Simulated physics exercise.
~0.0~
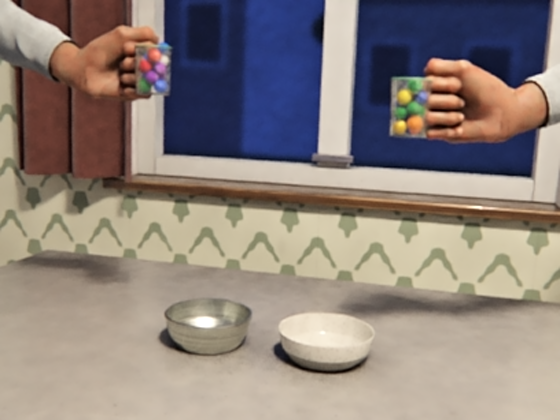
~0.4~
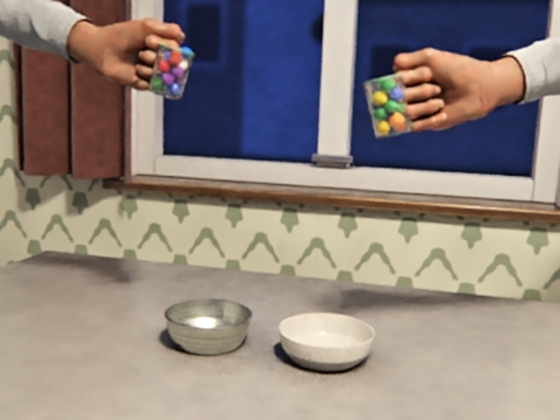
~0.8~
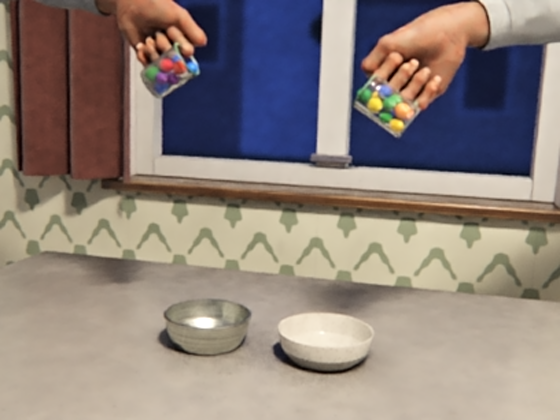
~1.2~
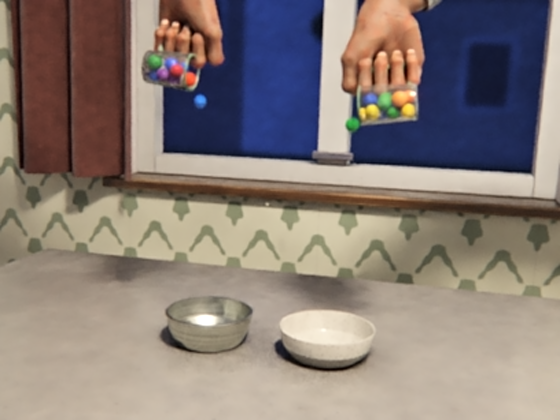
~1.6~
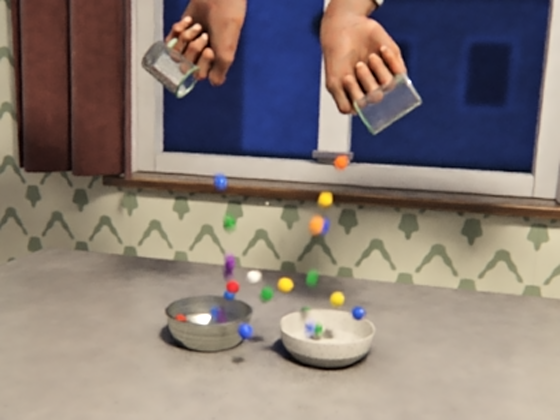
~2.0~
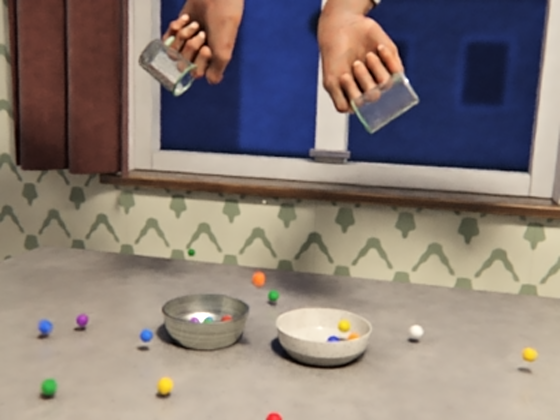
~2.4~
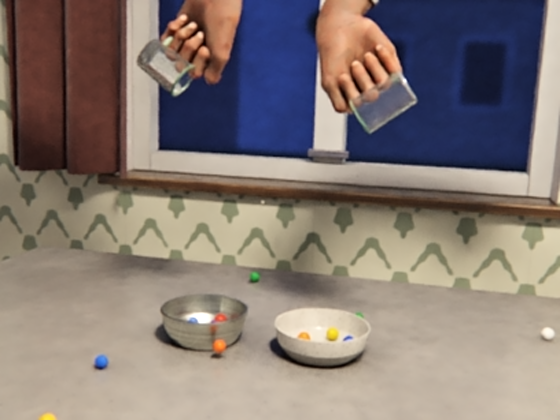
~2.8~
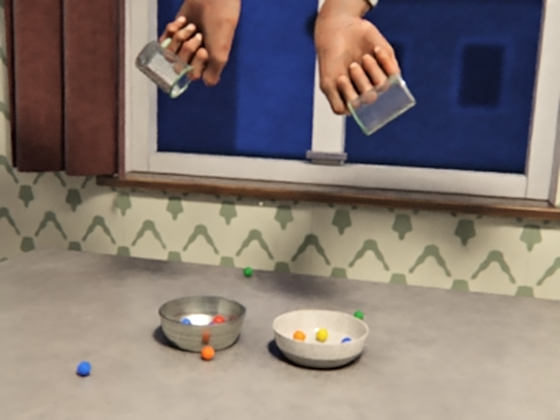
Two hands tip cups of colourful balls over two bowls, and many bounce out and scatter.
